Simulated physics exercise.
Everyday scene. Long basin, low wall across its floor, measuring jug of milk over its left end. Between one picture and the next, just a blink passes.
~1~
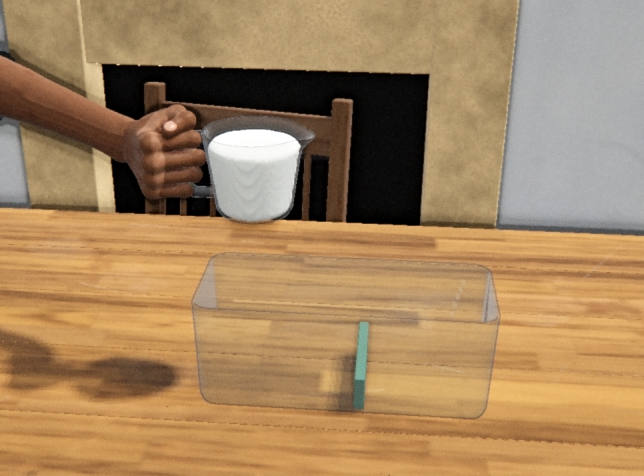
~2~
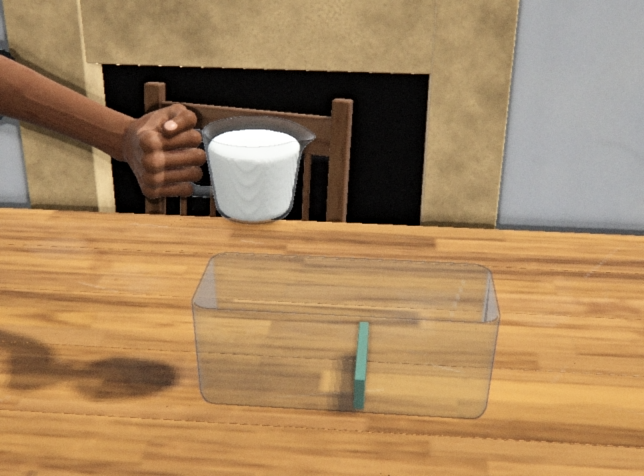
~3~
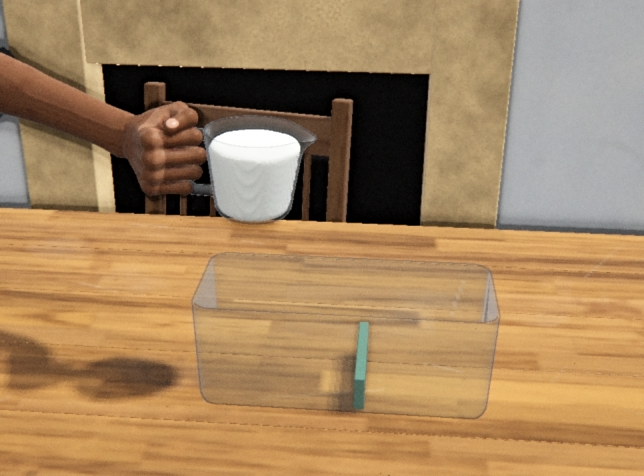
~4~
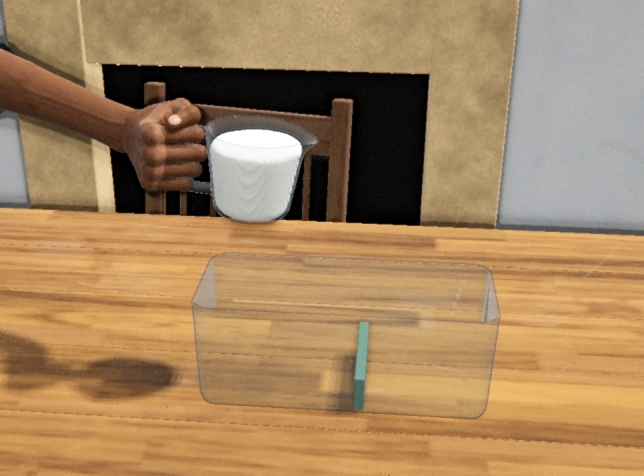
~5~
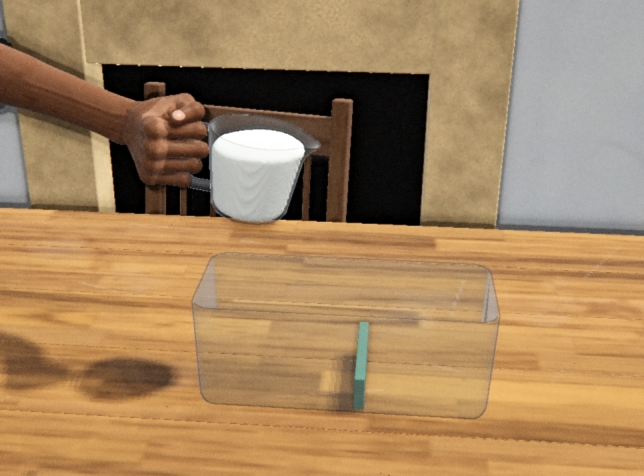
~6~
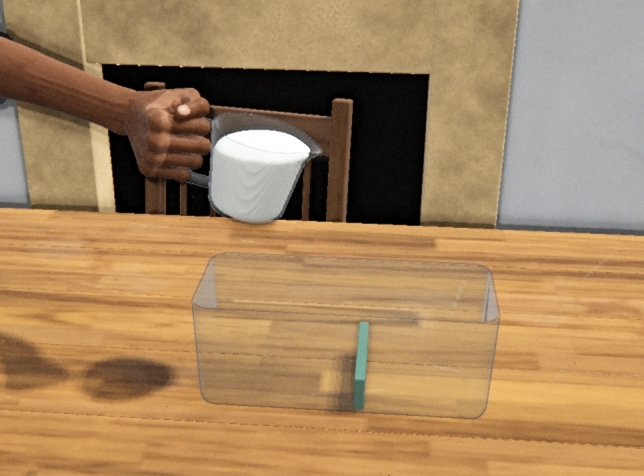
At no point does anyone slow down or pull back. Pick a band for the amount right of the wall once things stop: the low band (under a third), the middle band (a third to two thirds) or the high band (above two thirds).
The middle band.
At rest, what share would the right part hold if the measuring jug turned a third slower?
I'd estimate some 65 percent.
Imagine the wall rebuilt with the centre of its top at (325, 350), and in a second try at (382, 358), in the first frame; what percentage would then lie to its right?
In turn some 85 and 20 in a hundred.
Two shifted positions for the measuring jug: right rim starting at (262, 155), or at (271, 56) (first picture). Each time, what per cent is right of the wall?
First try: About 5 %; second try: About 10 %.
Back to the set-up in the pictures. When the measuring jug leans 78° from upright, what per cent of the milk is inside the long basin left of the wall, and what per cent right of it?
Roughly 0 % on the left side and 15 % on the right side.
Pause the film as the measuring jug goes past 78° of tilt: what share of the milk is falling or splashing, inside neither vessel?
Airborne share: Approx. 25 %.
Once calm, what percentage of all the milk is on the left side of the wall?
I'd estimate around 50 per cent.
A moment on, the tilt is 78° and 57 per cent is still to pour, 2 is left of the wall and 14 right of it.
Next, the tilt is 115° and 4 per cent is still to pour, 38 is left of the wall and 51 right of it.
Then the tilt is 119° and 0 per cent is still to pour, 48 is left of the wall and 52 right of it.
Later the tilt is 119° and 0 per cent is still to pour, 48 is left of the wall and 52 right of it.
In the end 48 per cent lies left of the wall, 52 right of it and 1 outside.
